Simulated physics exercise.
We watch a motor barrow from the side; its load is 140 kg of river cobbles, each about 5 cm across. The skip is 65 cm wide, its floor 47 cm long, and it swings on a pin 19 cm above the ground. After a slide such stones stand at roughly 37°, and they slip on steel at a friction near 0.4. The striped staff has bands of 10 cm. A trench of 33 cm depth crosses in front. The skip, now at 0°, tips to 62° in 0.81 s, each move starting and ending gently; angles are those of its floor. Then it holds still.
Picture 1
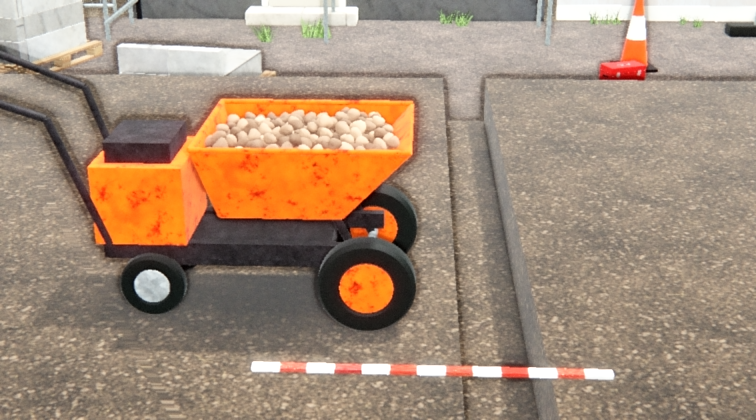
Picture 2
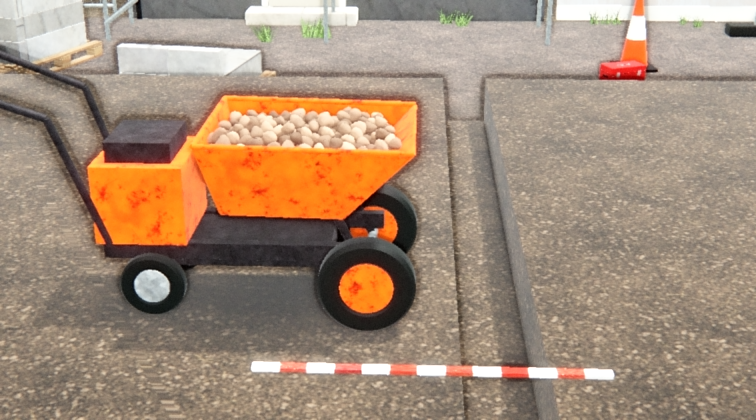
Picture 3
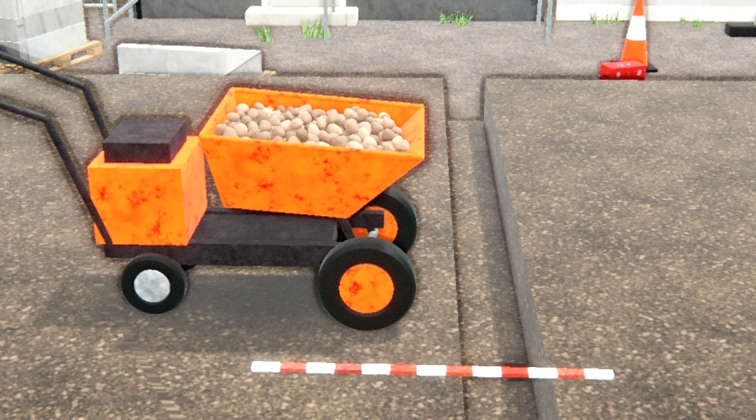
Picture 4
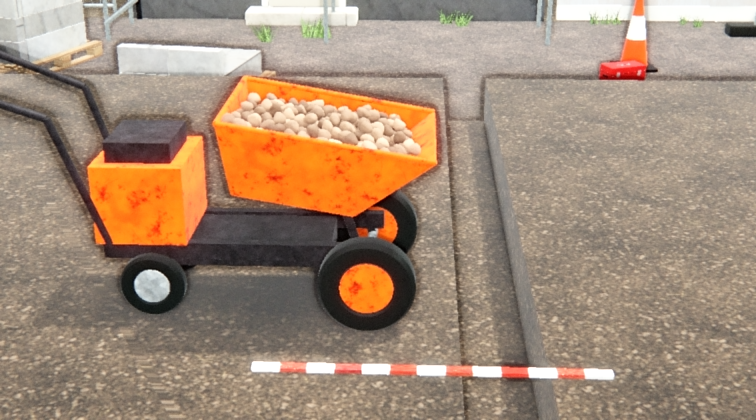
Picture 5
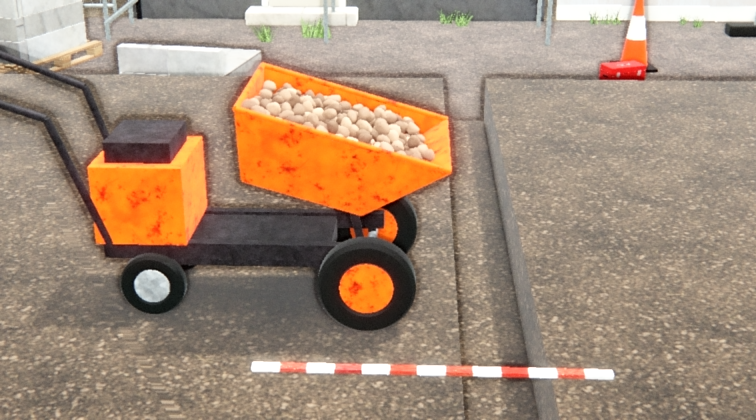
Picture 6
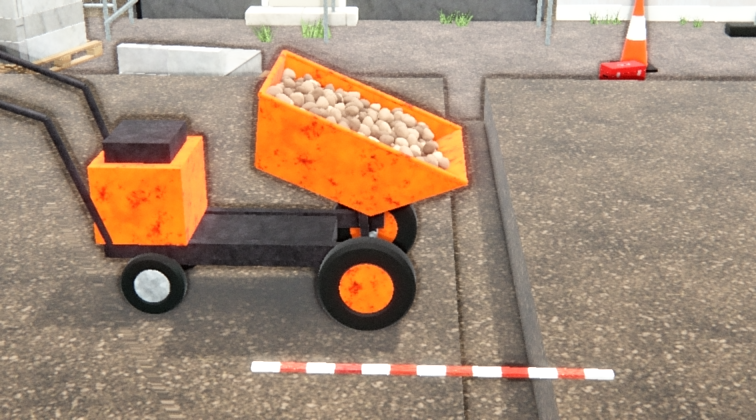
An orange motor barrow stands still while its skip of cobbles tilts toward the right.
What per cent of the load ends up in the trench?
Some 36 per cent of it.
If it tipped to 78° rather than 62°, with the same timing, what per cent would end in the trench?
Then about 25 per cent.
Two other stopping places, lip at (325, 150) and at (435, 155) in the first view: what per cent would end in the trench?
About 90 and 20 per cent.
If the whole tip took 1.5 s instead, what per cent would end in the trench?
It would be near 45 per cent.
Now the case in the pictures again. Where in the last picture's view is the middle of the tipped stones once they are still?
Near (570, 294).
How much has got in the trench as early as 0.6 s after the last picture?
Some 5 per cent.
Then, 0.3 s after the last picture the floor is at 53°, 100 % in the skip; the foremost stones are at (495, 203).
Then, 0.6 s after the last picture the floor is at 62°, 74 % in the skip, 5 % in the trench, 21 % past the trench; the foremost stones are at (594, 289).
Then, 0.9 s after the last picture the floor is at 62°, 34 % in the skip, 6 % in the trench, 61 % past the trench; the foremost stones are at (742, 315).
Then, 2.9 s after the last picture the floor is at 62°, 0 % in the skip, 36 % in the trench, 64 % past the trench; the foremost stones are past the picture's edge.
